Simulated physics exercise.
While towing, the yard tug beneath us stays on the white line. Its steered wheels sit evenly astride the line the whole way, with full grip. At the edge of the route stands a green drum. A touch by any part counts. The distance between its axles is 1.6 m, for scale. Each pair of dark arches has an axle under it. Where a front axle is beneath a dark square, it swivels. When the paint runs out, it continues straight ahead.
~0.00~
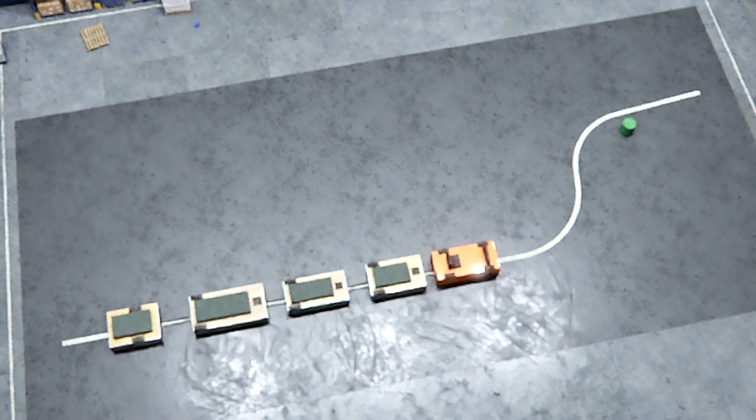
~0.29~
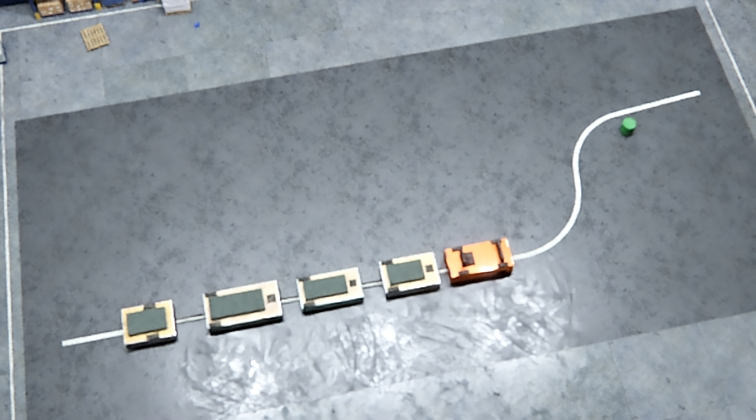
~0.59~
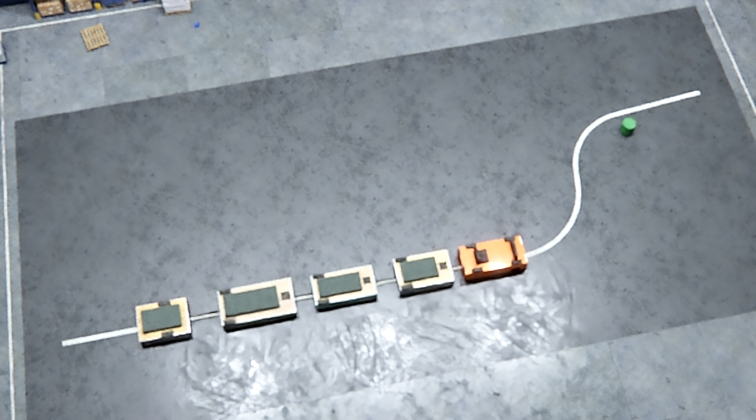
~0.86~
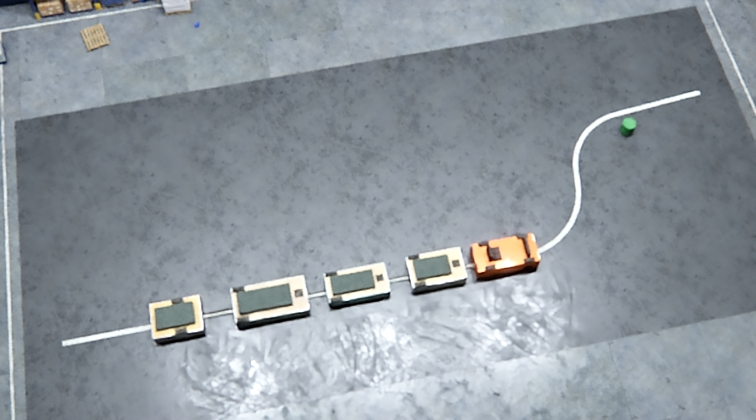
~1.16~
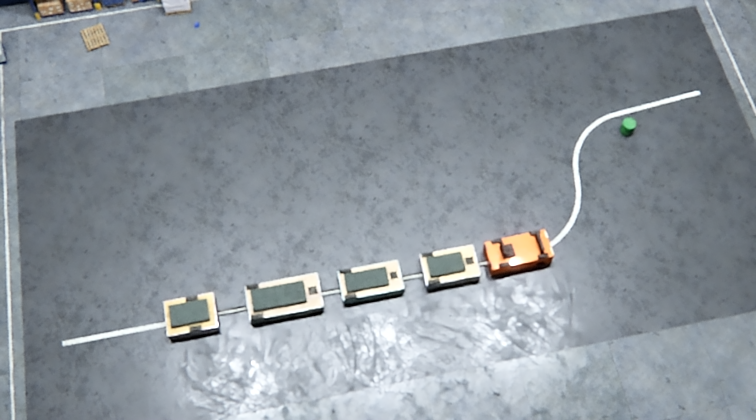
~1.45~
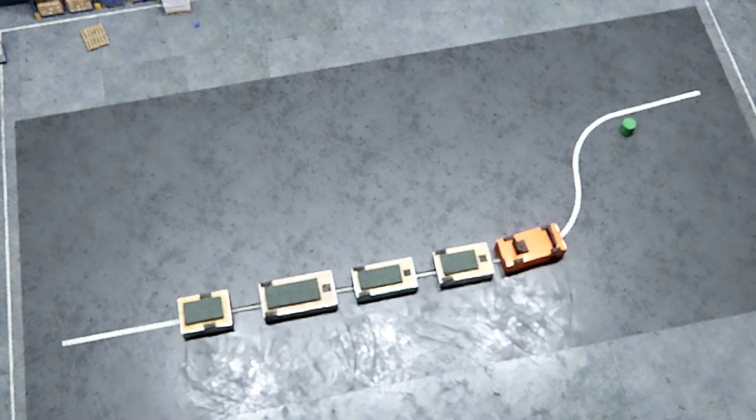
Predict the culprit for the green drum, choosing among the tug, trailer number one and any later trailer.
My call is the tug.
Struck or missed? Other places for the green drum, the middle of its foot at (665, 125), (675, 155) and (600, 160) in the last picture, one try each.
One: Gets hit. Two: Stays safe. Three: Gets hit.
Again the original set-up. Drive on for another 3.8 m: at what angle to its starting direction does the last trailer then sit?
About 0°.
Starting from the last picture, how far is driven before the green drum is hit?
7.5 m.
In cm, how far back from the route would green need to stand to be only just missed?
Green 100.
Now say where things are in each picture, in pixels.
The first picture shows nose (493, 255); last axle (137, 324); still straight; green (628, 127); 4 trailers.
The second picture shows nose (507, 252); last axle (151, 321); still straight.
The third picture shows nose (520, 250); last axle (166, 318); still straight.
The fourth picture shows nose (533, 247); last axle (179, 316); still straight.
The fifth picture shows nose (546, 243); last axle (194, 313); turned 2°.
The sixth picture shows nose (558, 237); last axle (208, 310); turned 6°; green (628, 127).
After 4.3 s, the last axle is at (330, 287) of the last picture, on the line.
After 5.6 s, the last axle is at (379, 278) of the last picture, 5 cm off the line; the yard tug has hit green.
After 7.2 s, the last axle is at (444, 261) of the last picture, 20 cm off the line.
After 10.1 s, the last axle is at (544, 196) of the last picture, 145 cm off the line.
After 15.8 s, the last axle is at (741, 80) of the last picture, 20 cm off the line; 1 of 1 struck in all.
